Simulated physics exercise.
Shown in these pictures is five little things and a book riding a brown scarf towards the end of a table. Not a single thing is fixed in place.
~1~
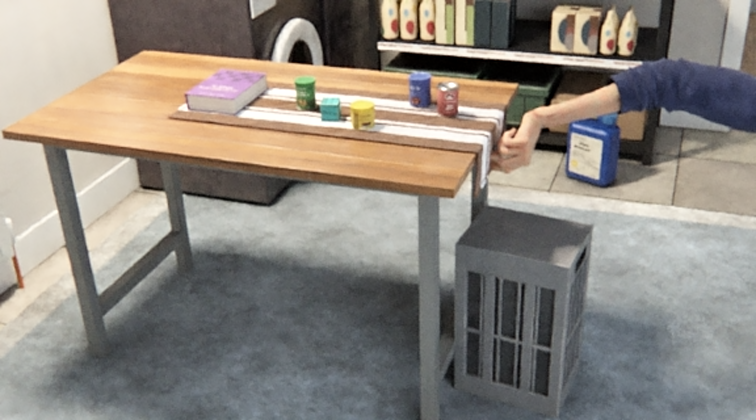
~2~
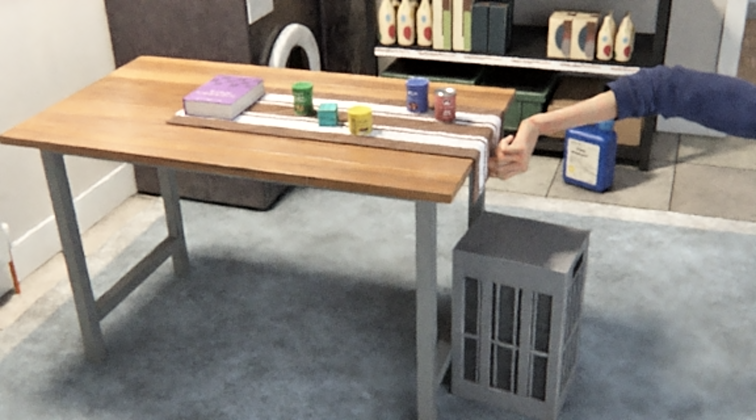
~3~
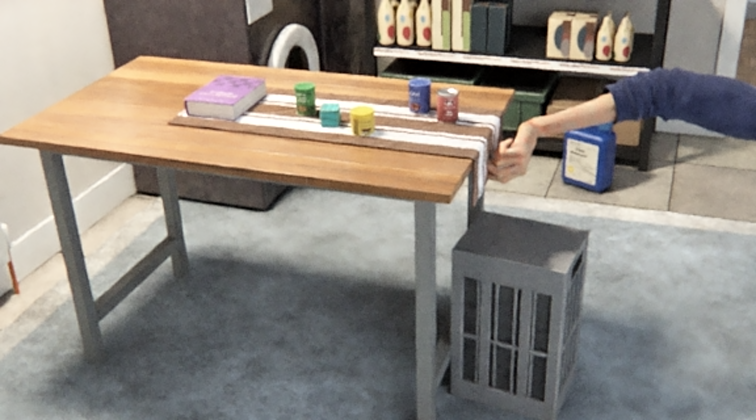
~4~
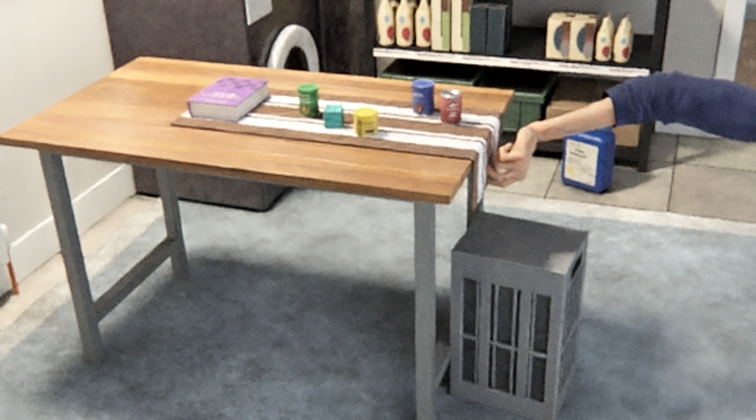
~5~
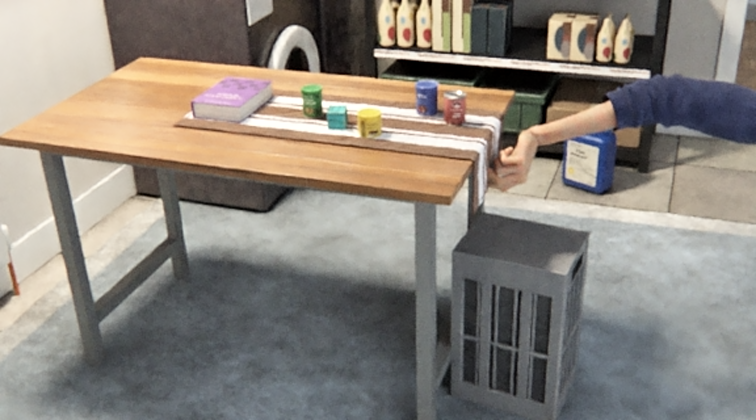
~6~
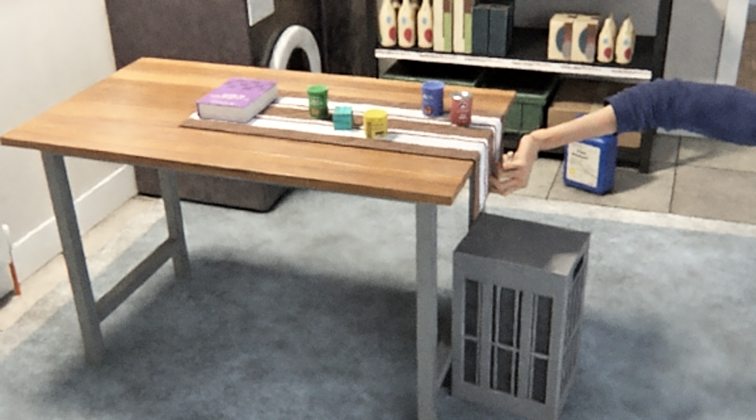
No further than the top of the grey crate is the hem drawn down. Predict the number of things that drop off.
The top will end up one item short.
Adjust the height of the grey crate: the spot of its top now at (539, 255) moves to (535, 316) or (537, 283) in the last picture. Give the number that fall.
Going over the edge would be 3 and 2.
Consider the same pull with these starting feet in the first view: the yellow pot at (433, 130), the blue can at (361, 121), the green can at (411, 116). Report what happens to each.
Yellow pot dropped, blue can kept, green can kept.
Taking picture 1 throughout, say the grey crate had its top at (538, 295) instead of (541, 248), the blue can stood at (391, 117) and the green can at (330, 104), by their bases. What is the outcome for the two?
Outcome: Blue can is gone; green can keeps its perch.
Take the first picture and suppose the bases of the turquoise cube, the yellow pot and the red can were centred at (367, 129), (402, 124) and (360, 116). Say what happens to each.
Here's how it goes: The turquoise cube makes it through, the yellow pot makes it through, and the red can makes it through.
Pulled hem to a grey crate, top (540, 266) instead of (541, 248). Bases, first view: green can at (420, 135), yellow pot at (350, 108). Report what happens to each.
As for the green can, it leaves the top; as for the yellow pot, it stays in place.
A little later, hem near (489, 210); all still up.
Next, hem on the crate; red can gone.
When it is over, hem on the crate; red can gone. The table loses one.
